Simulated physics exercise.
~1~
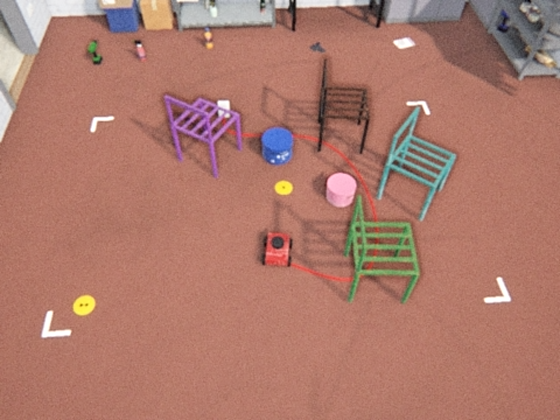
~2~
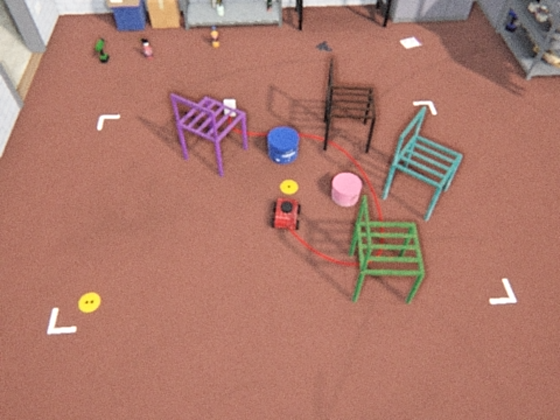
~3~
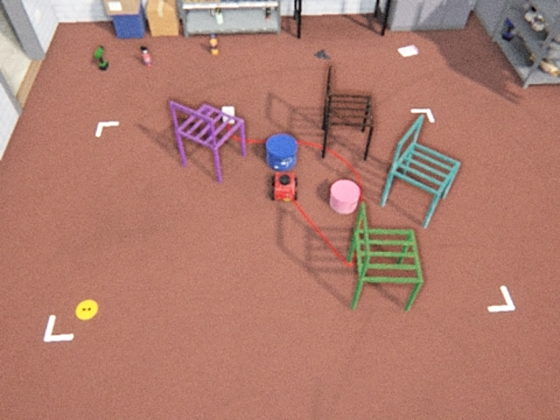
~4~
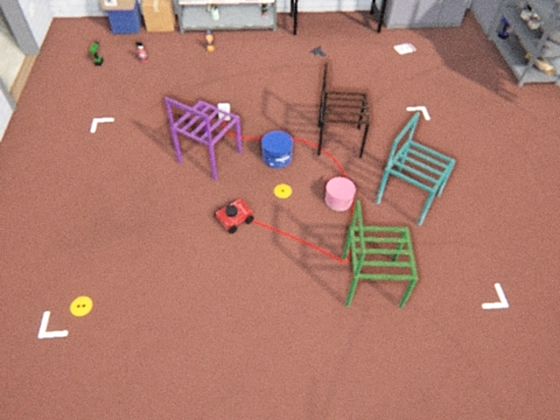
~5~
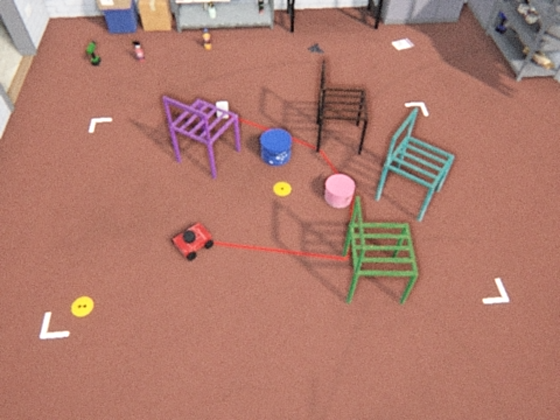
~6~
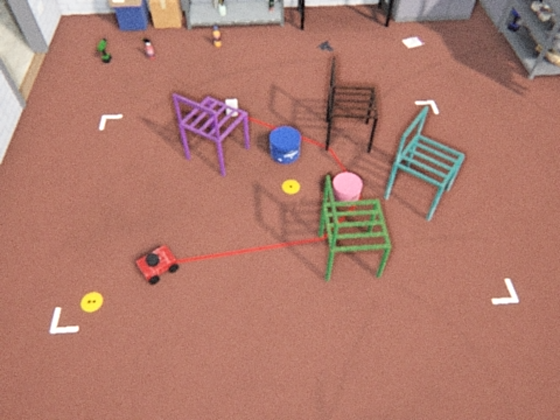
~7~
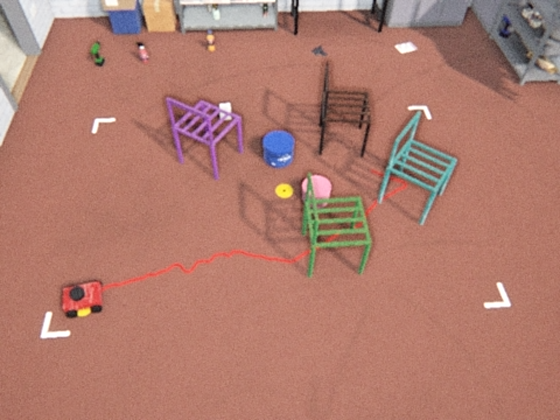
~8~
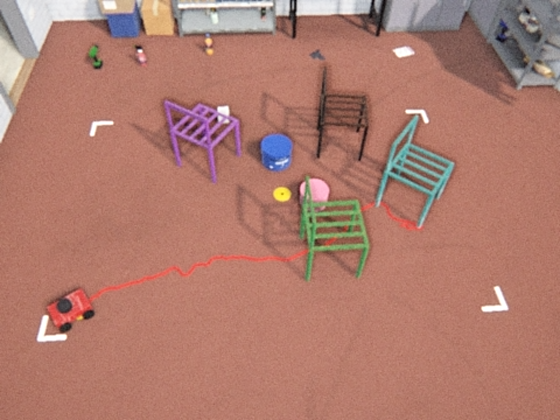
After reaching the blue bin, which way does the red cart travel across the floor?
It travels to the left and down the floor, ending near the lower left corner mark.
